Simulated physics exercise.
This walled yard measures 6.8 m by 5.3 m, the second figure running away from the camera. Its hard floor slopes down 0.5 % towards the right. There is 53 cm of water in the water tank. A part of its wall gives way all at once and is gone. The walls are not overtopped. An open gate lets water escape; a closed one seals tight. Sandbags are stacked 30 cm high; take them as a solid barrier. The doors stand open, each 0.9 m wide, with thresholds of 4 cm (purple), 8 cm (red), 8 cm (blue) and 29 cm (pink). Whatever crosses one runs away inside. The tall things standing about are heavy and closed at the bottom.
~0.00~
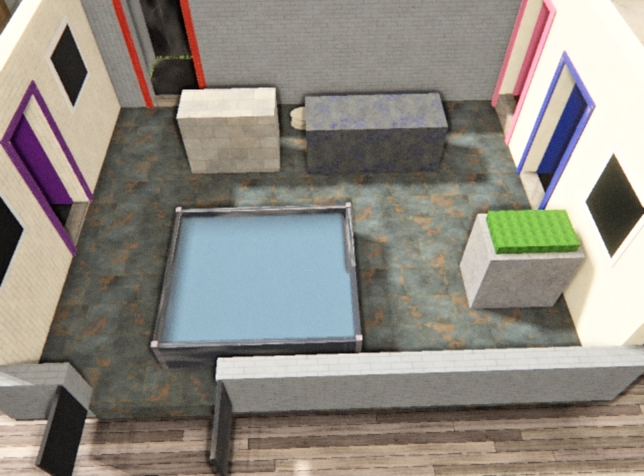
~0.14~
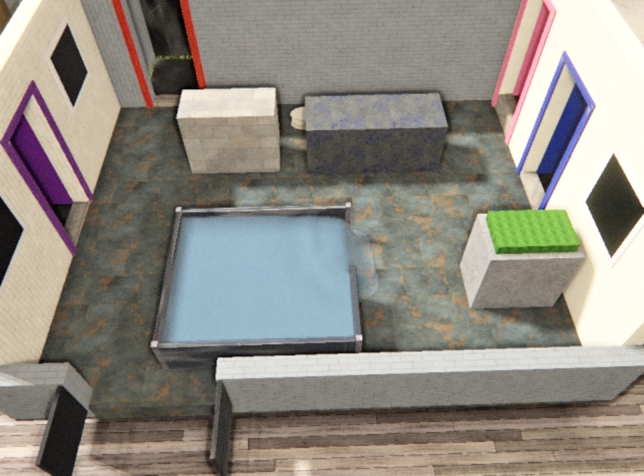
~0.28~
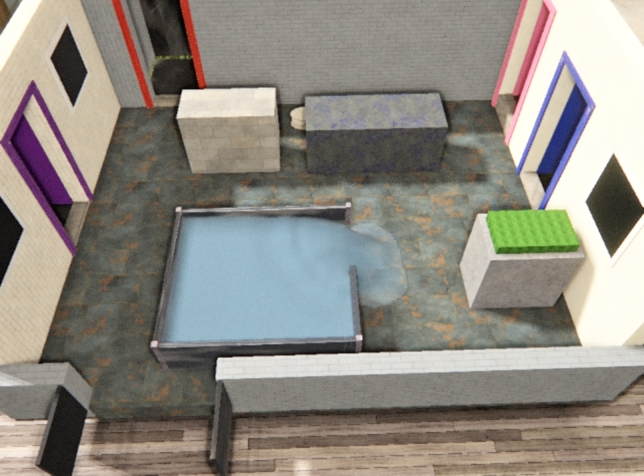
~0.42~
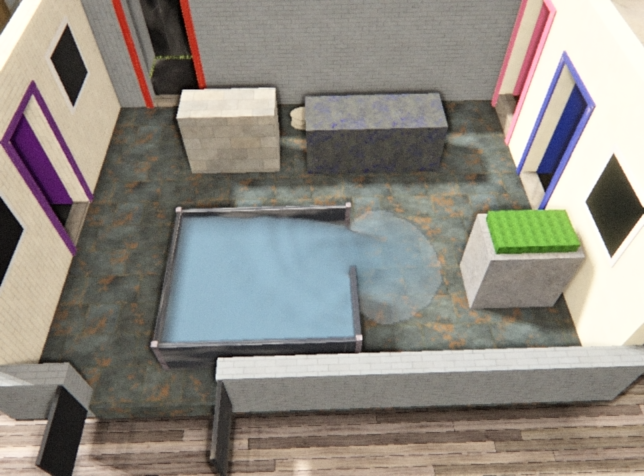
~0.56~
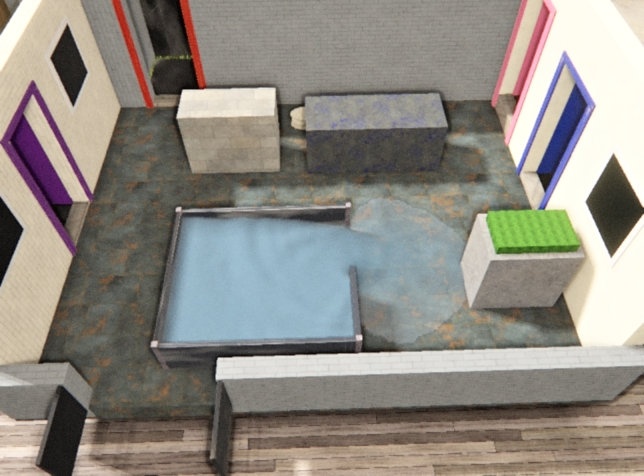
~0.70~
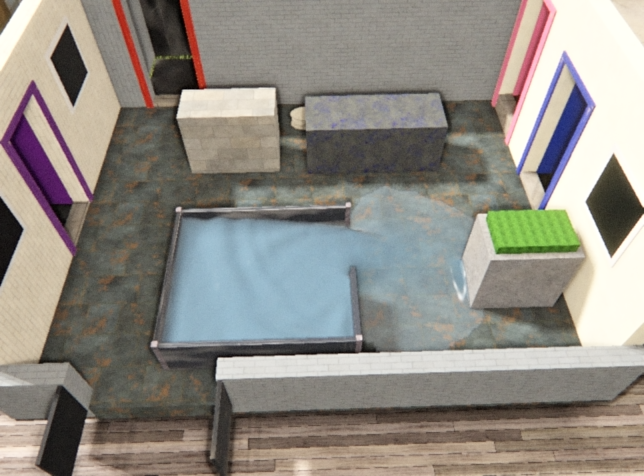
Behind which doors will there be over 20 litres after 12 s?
Within that time: At the purple door it does not reach the limit; at the red door it does not reach the limit; at the blue door it goes over the limit; at the pink door it keeps below the limit.
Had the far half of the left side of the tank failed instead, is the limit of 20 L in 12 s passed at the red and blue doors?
Against that limit: Red over, blue below.
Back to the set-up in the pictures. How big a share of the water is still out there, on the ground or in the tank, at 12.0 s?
About 82 per cent.
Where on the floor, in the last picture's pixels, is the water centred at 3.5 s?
Near (358, 265).
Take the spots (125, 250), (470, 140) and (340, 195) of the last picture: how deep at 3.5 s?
About 0, 7 and 1 cm.
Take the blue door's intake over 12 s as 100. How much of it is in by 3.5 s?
Some 45 per cent by then.
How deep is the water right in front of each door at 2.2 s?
In cm: Purple 0, red 0, blue 23, pink 10.
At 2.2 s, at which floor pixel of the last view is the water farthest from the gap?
At about (491, 108).
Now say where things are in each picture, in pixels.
In the first frame, the water tank at (261, 273) is whole and still, 53 cm deep.
In the second frame, water pours out at (347, 254) and has run 0.6 m, to (366, 294); typically 8 cm deep outside, 53 cm at the water tank's back.
In the third frame, the front is at (400, 286), 0.8 m from the gap at (347, 256); 0.7 m2 of floor is under water; 53 cm left at the back of the water tank.
In the fourth frame, the front is at (435, 281), 1.2 m from the gap at (347, 257); 1.6 m2 of floor is under water; 53 cm left at the back of the water tank.
In the fifth frame, the front is at a hidden place, 1.7 m from the gap at (347, 256); 2.6 m2 of floor is under water; 53 cm left at the back of the water tank.
In the sixth frame, the front is at a hidden place, 2.2 m from the gap at (347, 256); 3.4 m2 of floor is under water; 52 cm left at the back of the water tank.
After 1.4 s water covers 25 % of the floor and is deepest (33 cm) near (354, 258); purple door not reached, red door not reached, blue door 13 cm at the sill, 1 L in, pink door not reached.
After 2.2 s water covers 30 % of the floor and is deepest (30 cm) near (460, 277); purple door not reached, red door not reached, blue door 23 cm at the sill, 46 L in, pink door 10 cm at the sill, 0 L in.
After 3.5 s water covers 40 % of the floor and is deepest (24 cm) near (489, 102); purple door not reached, red door not reached, blue door 20 cm at the sill, 146 L in, pink door 9 cm at the sill, 0 L in.
After 7.0 s water covers 65 % of the floor and is deepest (17 cm) near (491, 108); purple door not reached, red door 2 cm at the sill, 0 L in, blue door 14 cm at the sill, 257 L in, pink door 14 cm at the sill, 0 L in.
After 12.0 s water covers 95 % of the floor and is deepest (12 cm) near (523, 197); purple door 3 cm at the sill, 0 L in, red door 7 cm at the sill, 0 L in, blue door 12 cm at the sill, 324 L in, pink door 11 cm at the sill, 0 L in.
